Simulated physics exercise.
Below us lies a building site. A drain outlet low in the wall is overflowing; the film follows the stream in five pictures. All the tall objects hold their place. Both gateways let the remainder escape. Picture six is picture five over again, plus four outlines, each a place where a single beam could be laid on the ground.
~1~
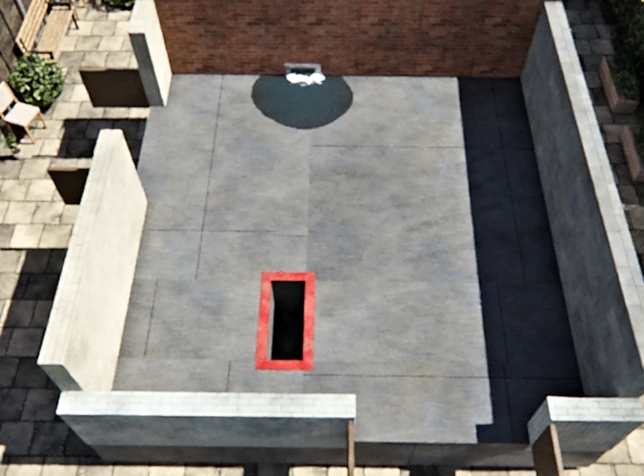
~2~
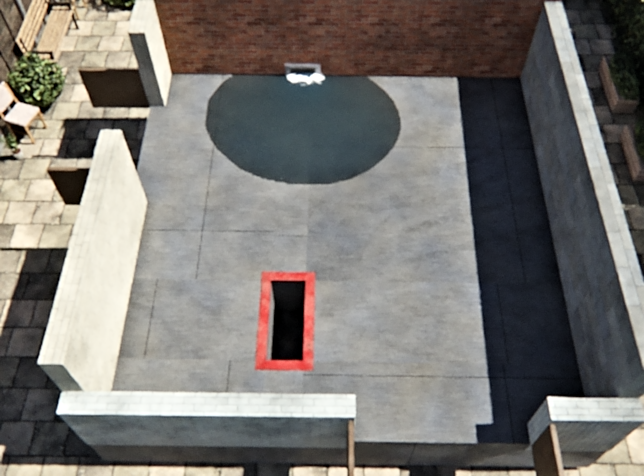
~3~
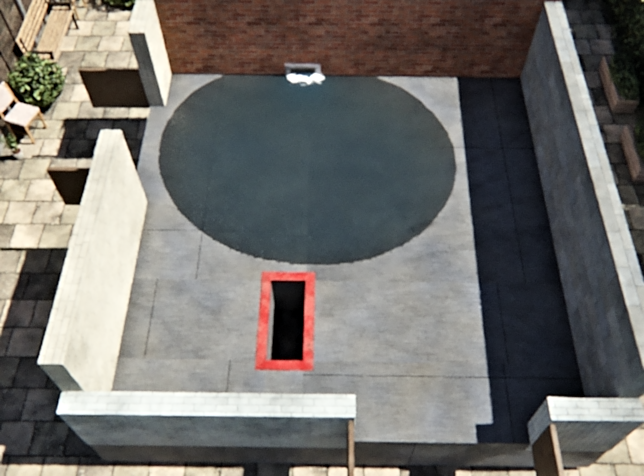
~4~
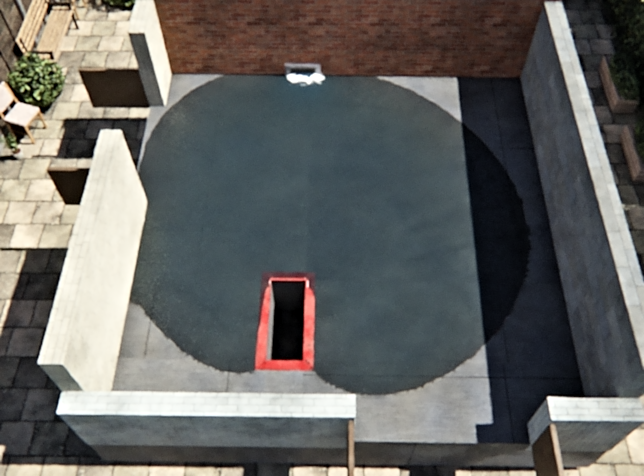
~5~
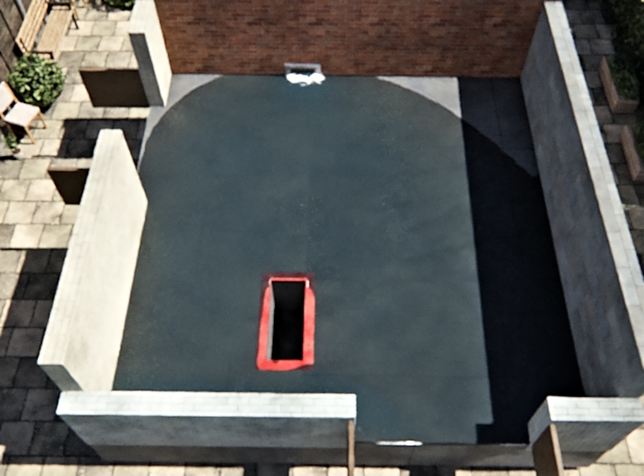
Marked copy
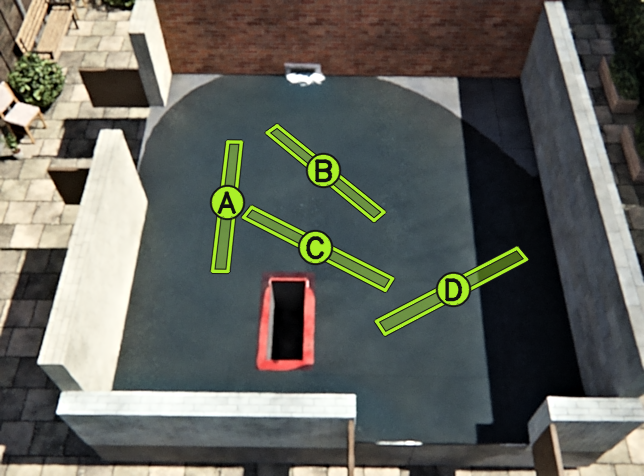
The video shows a walled concrete yard from above as a dark patch of water spreads from an outlet at the brick wall, widening across the floor, reaching and surrounding the red-edged rectangular pit, and covering most of the ground.
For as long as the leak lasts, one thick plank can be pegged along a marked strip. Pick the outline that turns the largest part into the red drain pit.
D beats the others.
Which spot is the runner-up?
That would be A.
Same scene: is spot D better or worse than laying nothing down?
It is better.
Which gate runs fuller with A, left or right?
More leaves on the right.
In lime, A from (220, 271) to (234, 142); B from (272, 129) to (379, 216); C from (247, 212) to (388, 284); D from (380, 327) to (521, 253).
For spot A, about 25 % of the stream goes into the red drain pit, about 75 % out by the gates.
For spot B, about 10 % of the stream goes into the red drain pit, about 90 % out by the gates.
For spot C, about 8 % of the stream goes into the red drain pit, about 92 % out by the gates.
For spot D, about 47 % of the stream goes into the red drain pit, about 53 % out by the gates.
